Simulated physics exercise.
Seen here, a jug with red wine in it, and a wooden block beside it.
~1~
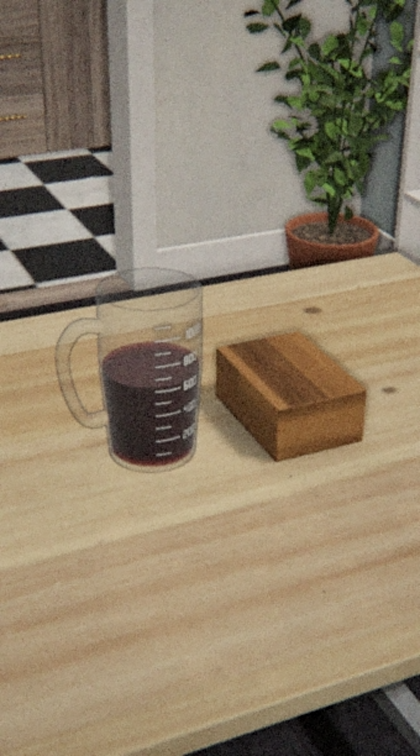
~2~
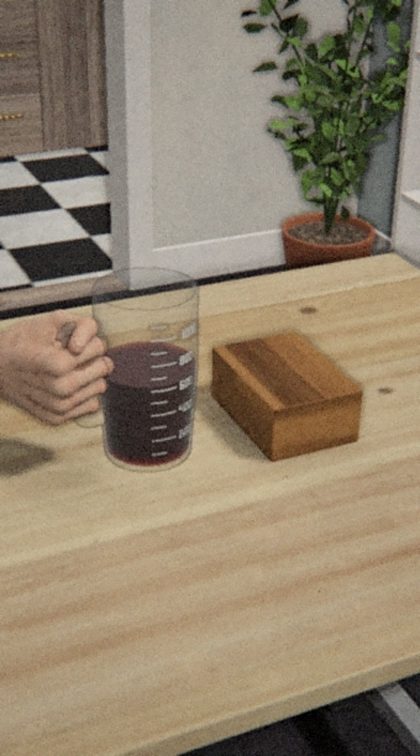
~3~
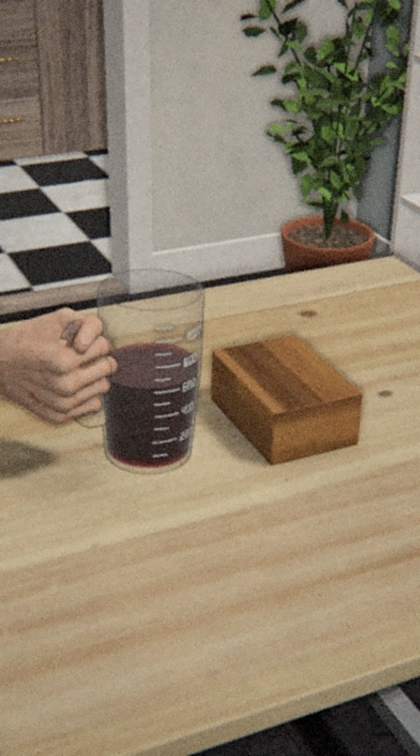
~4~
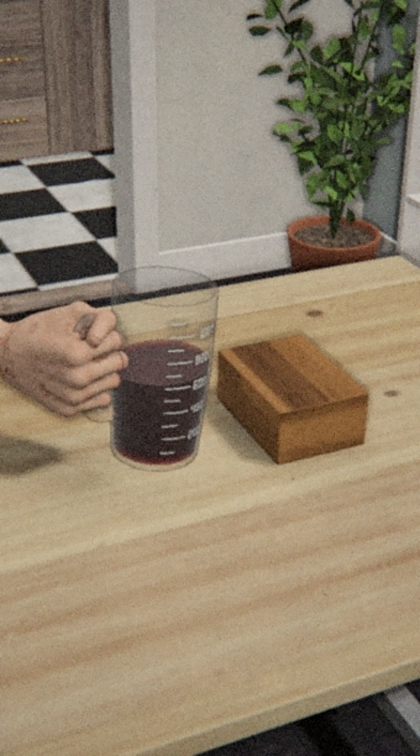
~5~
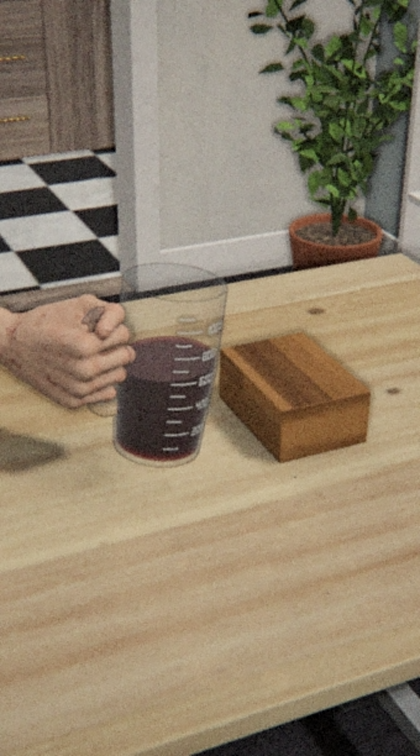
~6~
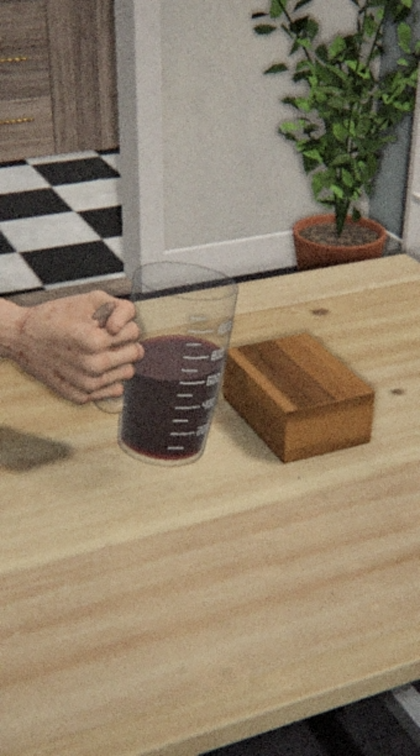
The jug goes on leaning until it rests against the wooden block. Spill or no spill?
As it turns out, it keeps it all in.
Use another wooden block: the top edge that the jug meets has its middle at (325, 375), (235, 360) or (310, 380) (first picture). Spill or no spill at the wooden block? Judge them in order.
One after the other: Loses some, copes, leaks.
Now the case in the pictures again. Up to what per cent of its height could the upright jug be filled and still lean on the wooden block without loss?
Close to 80 %.
Soon after, the jug leans by about 25°; nothing has left it.
Later, the jug leans by about 35°; nothing has left it.
In the end, the jug leans by about 40°, against the wooden block; nothing has left it.
